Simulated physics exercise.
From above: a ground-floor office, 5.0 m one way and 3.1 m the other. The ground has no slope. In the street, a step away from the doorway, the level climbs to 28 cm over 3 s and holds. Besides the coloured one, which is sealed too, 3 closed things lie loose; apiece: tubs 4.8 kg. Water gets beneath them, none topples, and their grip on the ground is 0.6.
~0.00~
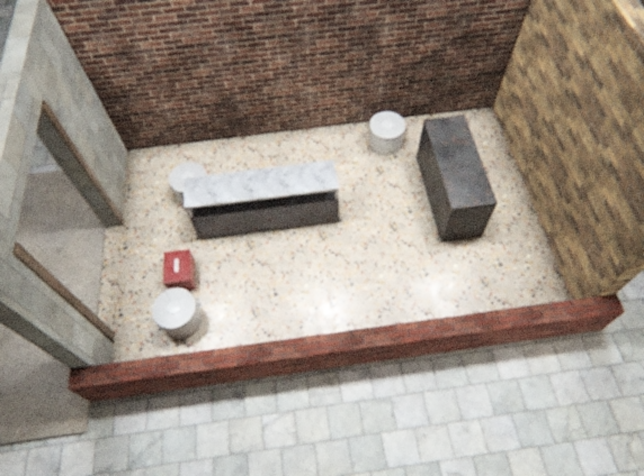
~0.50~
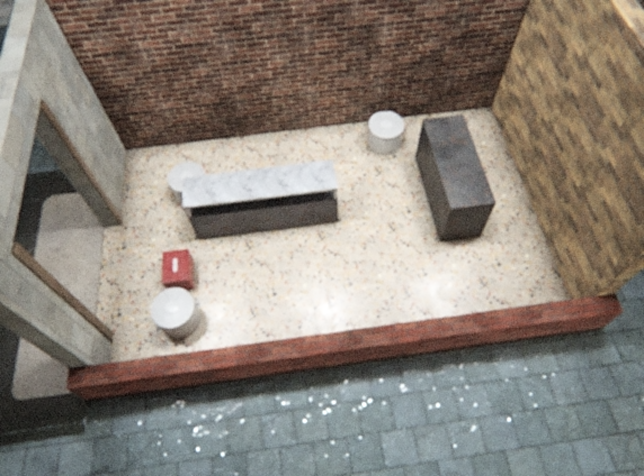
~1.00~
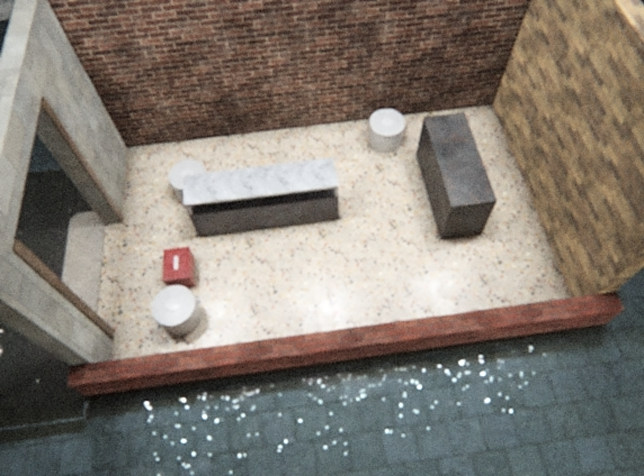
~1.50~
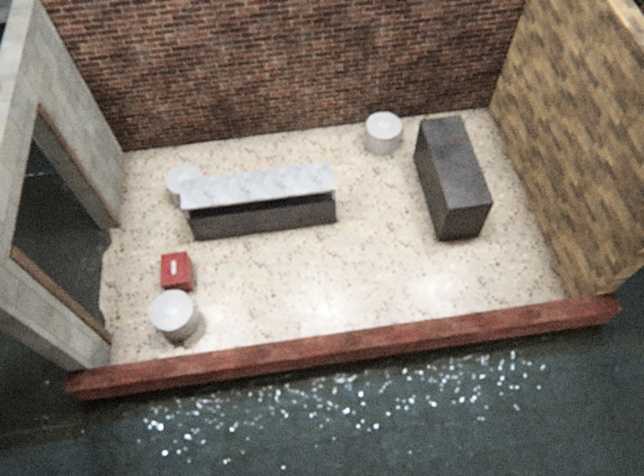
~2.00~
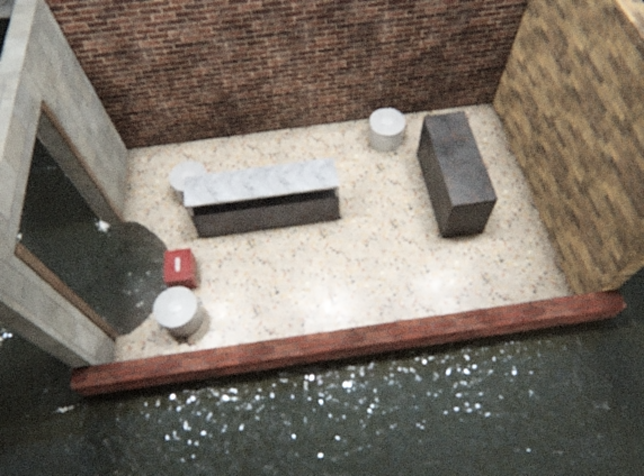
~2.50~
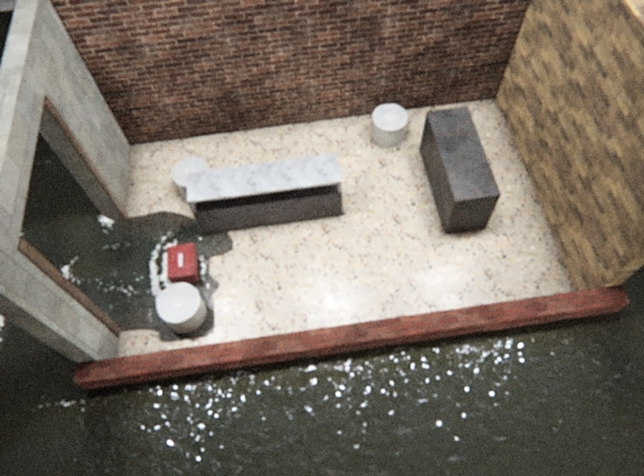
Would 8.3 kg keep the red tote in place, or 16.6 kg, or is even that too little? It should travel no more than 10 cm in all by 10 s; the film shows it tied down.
I expect that neither load is enough.
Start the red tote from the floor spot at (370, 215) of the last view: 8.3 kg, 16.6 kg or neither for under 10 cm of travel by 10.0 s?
Neither is enough.
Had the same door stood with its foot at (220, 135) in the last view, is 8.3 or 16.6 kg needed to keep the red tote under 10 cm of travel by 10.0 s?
Then only the larger load is enough.
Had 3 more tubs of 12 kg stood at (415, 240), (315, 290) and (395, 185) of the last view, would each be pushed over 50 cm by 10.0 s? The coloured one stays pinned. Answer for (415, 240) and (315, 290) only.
In turn: Past it, past it.
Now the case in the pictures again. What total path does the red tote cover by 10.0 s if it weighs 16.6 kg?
Some 550 cm in all.
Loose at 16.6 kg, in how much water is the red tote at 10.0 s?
About 23 cm.
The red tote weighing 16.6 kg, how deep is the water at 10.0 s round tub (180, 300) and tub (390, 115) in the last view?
Roughly 23 and 17 cm.
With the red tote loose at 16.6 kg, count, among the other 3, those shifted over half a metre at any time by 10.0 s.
3 of them.
After 3.5 s the red tote would be 125 cm from its start with 8.3 kg and 61 cm from its start with 16.6 kg; 8 cm of water round it then.
After 4.5 s the red tote would be 251 cm from its start with 8.3 kg and 152 cm from its start with 16.6 kg; 7 cm of water round it then.
After 7.0 s the red tote would be 412 cm from its start with 8.3 kg and 317 cm from its start with 16.6 kg; 10 cm of water round it then.
After 10.0 s the red tote would be 362 cm from its start with 8.3 kg and 404 cm from its start with 16.6 kg; 23 cm of water round it then.
